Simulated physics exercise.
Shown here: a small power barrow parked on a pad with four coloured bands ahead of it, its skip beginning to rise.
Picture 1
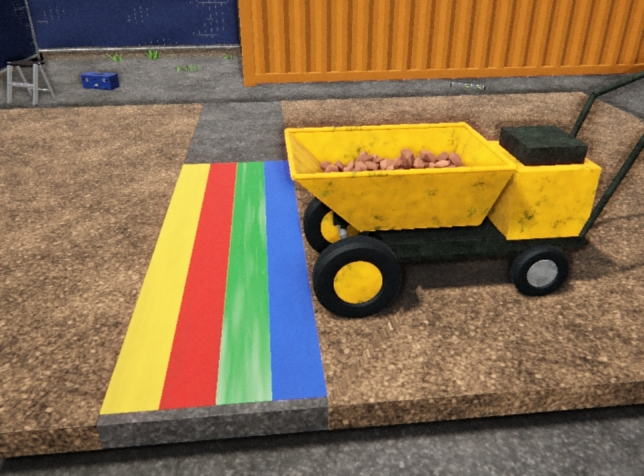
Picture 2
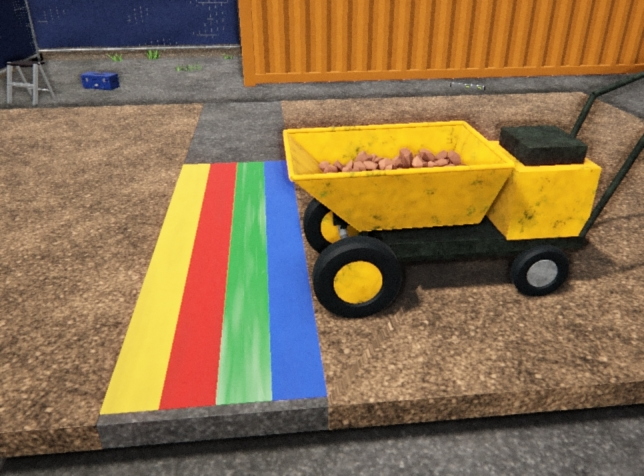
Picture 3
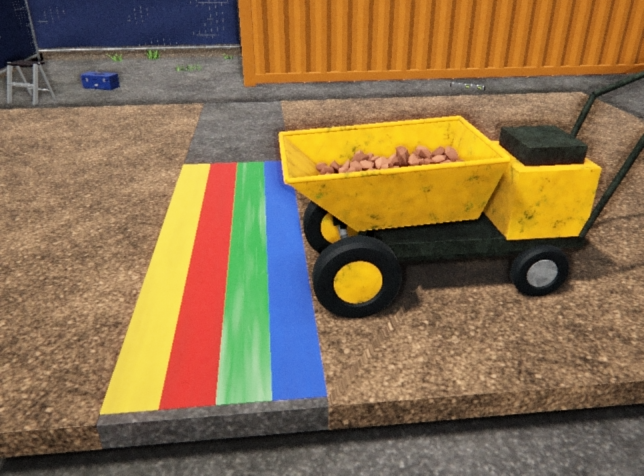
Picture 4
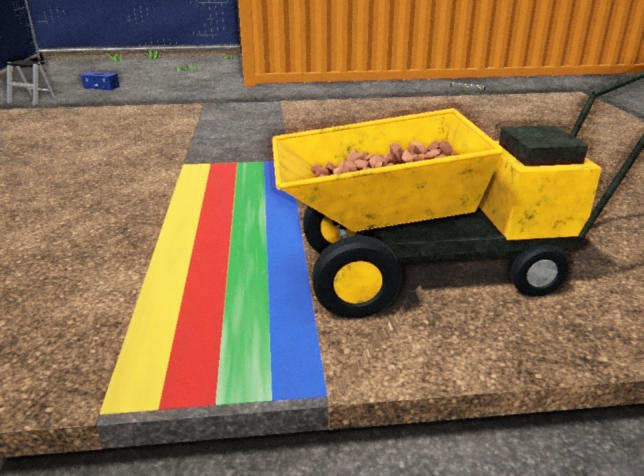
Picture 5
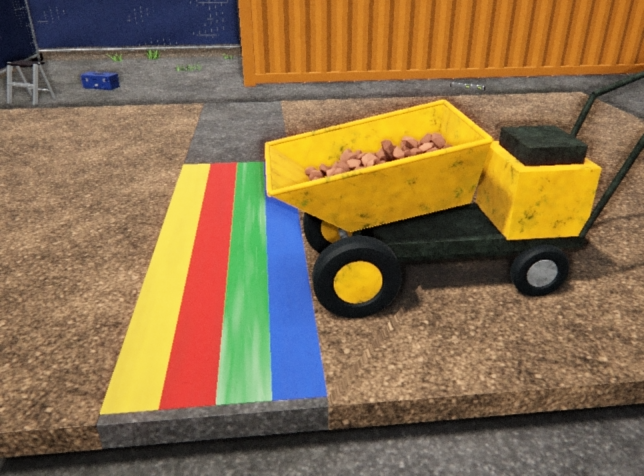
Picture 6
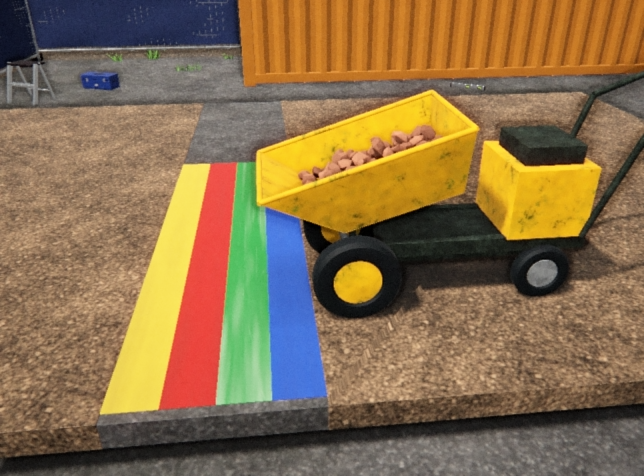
Yellow skip of a small parked power barrow slowly tilting forward to the left, carrying rubble beside blue, green, red and yellow stripes.
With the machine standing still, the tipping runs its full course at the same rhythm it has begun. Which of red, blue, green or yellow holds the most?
Red.
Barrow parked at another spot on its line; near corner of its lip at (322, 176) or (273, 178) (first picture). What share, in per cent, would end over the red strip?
About 30 per cent for the first spot and about 30 per cent for the second.
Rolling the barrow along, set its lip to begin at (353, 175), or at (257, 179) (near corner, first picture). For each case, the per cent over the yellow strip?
The first stop gives 0 per cent; the second gives 40 per cent.
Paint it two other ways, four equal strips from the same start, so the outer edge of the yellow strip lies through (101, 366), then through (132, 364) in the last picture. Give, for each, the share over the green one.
First 10 in a hundred, then 0 in a hundred.
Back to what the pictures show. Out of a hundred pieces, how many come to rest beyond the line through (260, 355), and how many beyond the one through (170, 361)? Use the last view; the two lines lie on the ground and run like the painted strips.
Around 70 percent for the first and 20 percent for the second.
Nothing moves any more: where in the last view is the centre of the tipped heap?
Near (199, 288).
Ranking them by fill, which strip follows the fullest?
I'd say the yellow one.
Just after the last frame, skip tipped steeply; every one in the skip.
A moment on, skip tipped steeply; almost all in the skip; just a few over the green strip; about a tenth over the red strip.
Further on, skip tipped right over; roughly a third in the skip; about a tenth over the green strip; roughly a third over the red strip; roughly a quarter over the yellow strip; about a tenth off the paint.
When it is over, skip tipped right over; roughly a third in the skip; not one over the blue strip; about a tenth over the green strip; roughly a third over the red strip; roughly a quarter over the yellow strip; about a tenth off the paint.
